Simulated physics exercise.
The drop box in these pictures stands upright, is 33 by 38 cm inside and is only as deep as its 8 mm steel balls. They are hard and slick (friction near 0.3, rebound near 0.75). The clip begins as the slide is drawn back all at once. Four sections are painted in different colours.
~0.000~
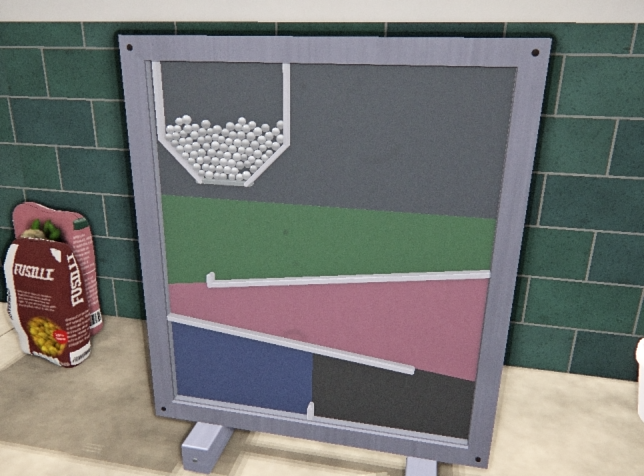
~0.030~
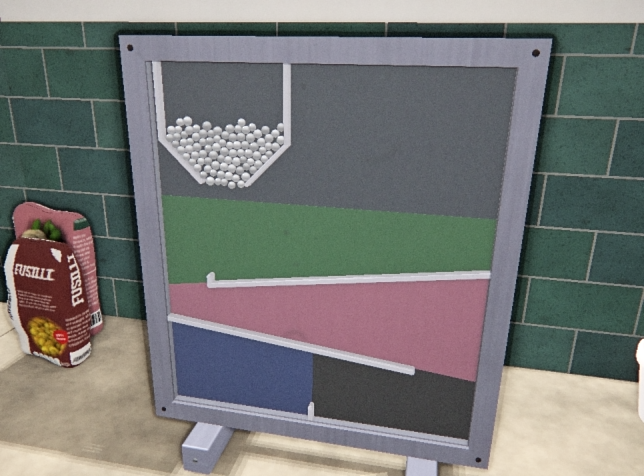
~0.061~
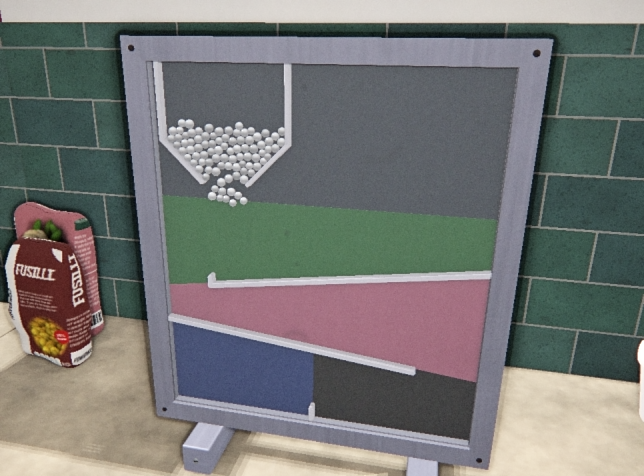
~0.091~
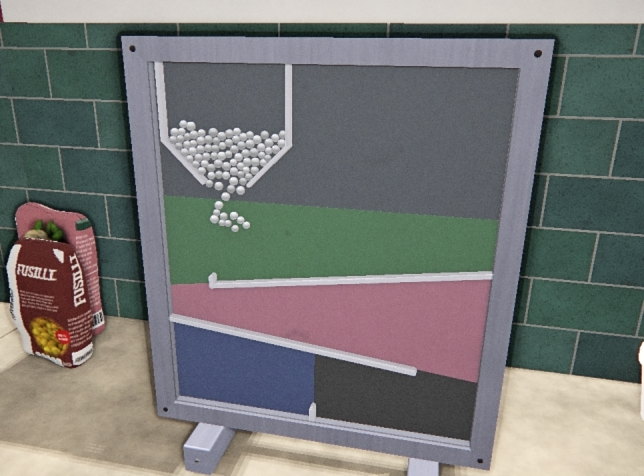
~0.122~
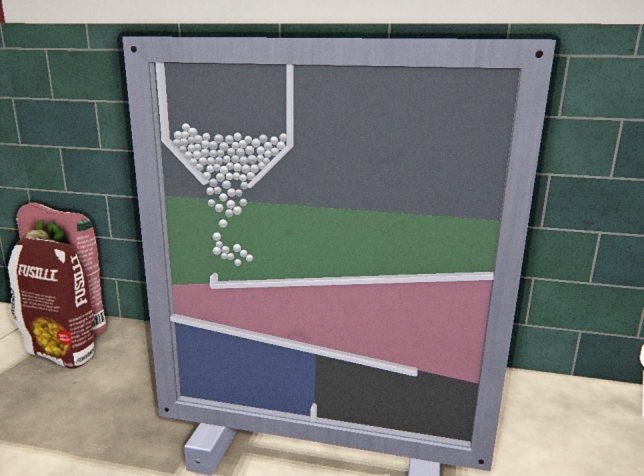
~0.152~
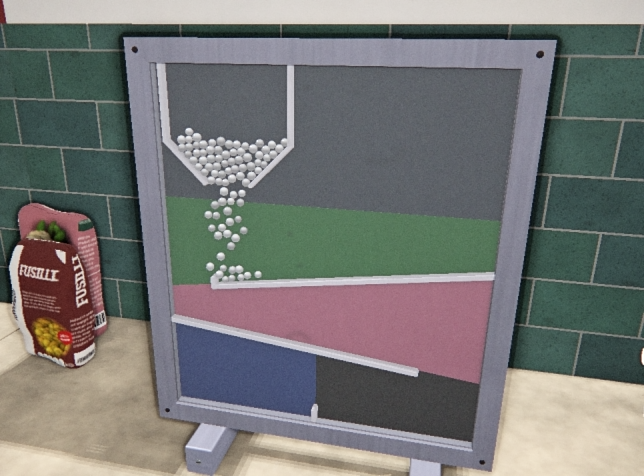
Small silvery balls poured out of the bottom of a funnel on an upright framed board, dropped past the grey section into the green one, and gathered at the left end of a sloping ledge.
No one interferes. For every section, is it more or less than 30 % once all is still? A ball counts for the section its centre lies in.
Pink section less, blue section less, green section more, black section more than 30 %.
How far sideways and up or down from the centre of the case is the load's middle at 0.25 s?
Some 9 cm left and 3 cm above.
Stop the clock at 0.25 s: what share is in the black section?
Roughly 0 per cent.
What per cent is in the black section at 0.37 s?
Some 0 per cent.
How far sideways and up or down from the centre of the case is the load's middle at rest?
About 2 cm right and 8 cm below.
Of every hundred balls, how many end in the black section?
Roughly 40 per cent.
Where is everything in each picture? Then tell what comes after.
The first picture shows about 90 balls; load centre (224, 148); pink (344, 316), blue (240, 368), green (300, 243), black (387, 396); slide (199, 180) to (250, 184).
The second picture shows load centre (224, 152); 2 out, leading ball (232, 185).
The third picture shows load centre (224, 158); 10 out, leading ball (233, 203).
The fourth picture shows load centre (226, 166); 15 out, leading ball (235, 229).
The fifth picture shows load centre (224, 170); 25 out, leading ball (238, 263).
The sixth picture shows load centre (225, 183); 30 out, leading ball (225, 279); wall ends (215, 277), (416, 372), (315, 408), (161, 60) to (206, 182), (252, 185) to (291, 62).
After 0.25 s, the balls' middle is 9 cm left of and 3 cm above the centre; pink 10 %, green 50 %.
After 0.37 s, the balls' middle is 8 cm left of and 2 cm below the centre; pink 20 %, green 75 %.
After 0.60 s, the balls' middle is 5 cm left of and 4 cm below the centre; pink 40 %, green 60 %.
At rest by 2.6 s, pink 0 %, blue 0 %, green 60 %, black 40 %.
